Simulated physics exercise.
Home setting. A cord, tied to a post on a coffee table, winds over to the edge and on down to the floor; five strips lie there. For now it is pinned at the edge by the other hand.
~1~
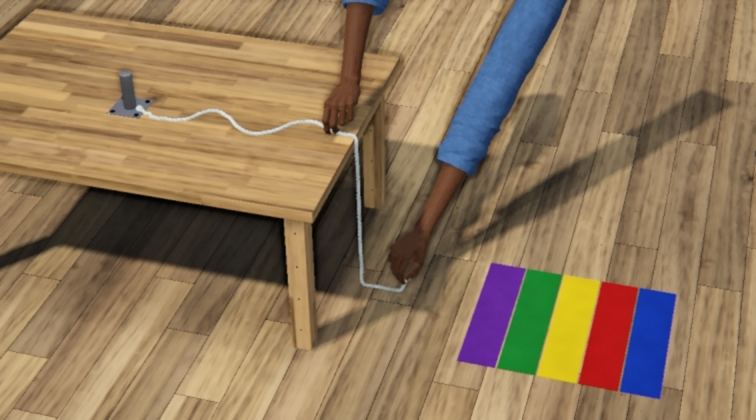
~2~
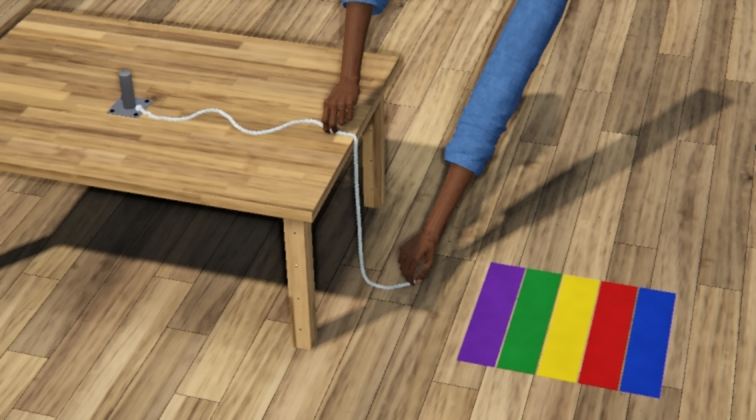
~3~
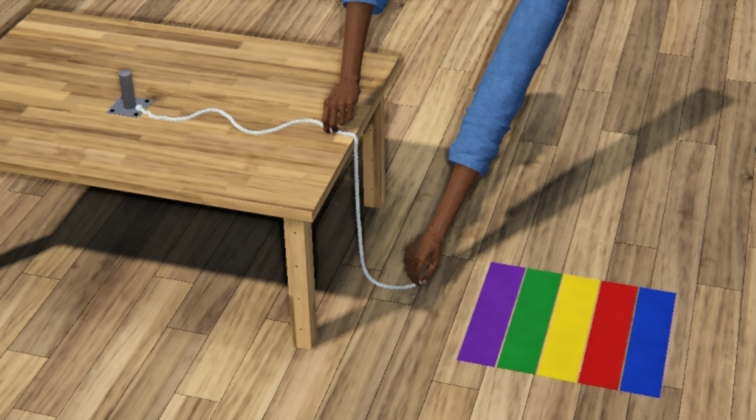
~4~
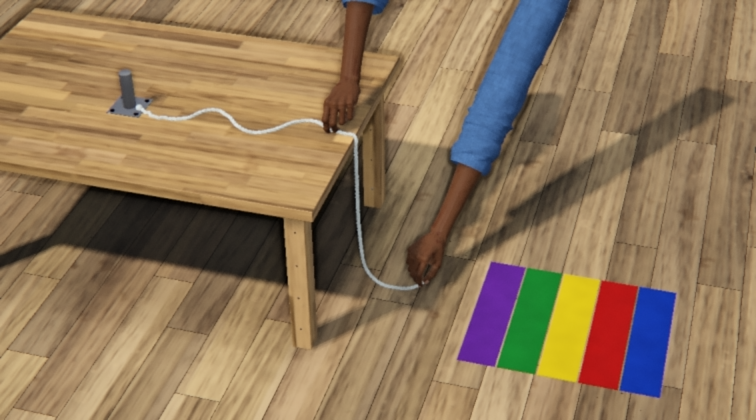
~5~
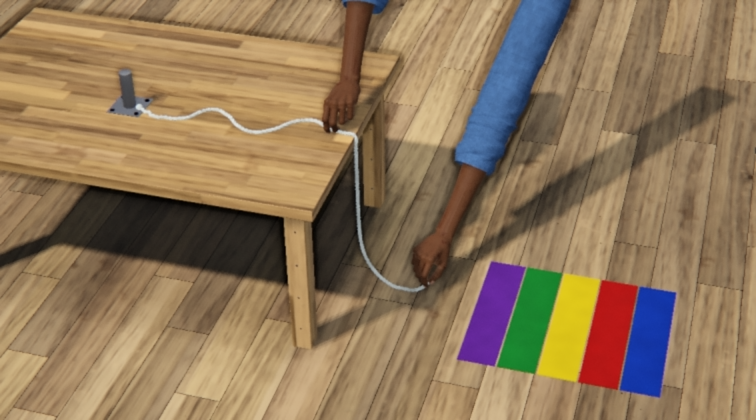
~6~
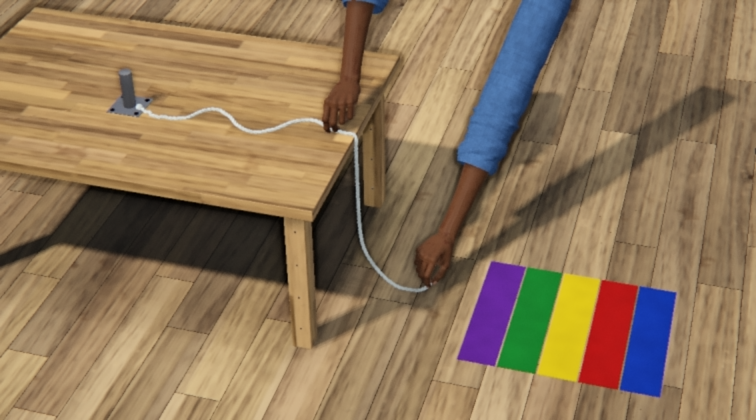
A hand draws the white cord's end slightly right while another pins it at the table edge.
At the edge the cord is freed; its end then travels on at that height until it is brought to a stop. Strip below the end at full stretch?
Yellow.
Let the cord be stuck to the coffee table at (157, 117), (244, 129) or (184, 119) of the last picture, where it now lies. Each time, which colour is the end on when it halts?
Try by try: Yellow, then green, then yellow.
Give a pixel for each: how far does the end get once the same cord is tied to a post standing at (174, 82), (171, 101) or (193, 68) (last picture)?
About (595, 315), (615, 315) and (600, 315).
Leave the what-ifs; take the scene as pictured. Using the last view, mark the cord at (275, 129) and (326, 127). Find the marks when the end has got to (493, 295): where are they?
You'll find one close to (305, 131) and the other close to (355, 149).
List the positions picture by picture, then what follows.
In the first frame, end (405, 281); purple (482, 345); green (522, 352); yellow (562, 360); red (602, 367); blue (643, 375).
In the second frame, end (415, 282); cord through (164, 118) (231, 119) (287, 125) (355, 141) (358, 206) (362, 268).
In the third frame, end (420, 283).
In the fourth frame, end (423, 283); cord through (164, 118) (231, 118) (288, 125) (355, 140) (358, 206) (366, 268).
In the fifth frame, end (428, 283).
In the sixth frame, end (431, 284); cord through (164, 117) (231, 118) (288, 124) (355, 140) (358, 205) (376, 267).
Soon after, end near (493, 295); over purple.
Then, end near (543, 303); over green.
At full stretch, end near (573, 309); over yellow. The end stops over the yellow strip.
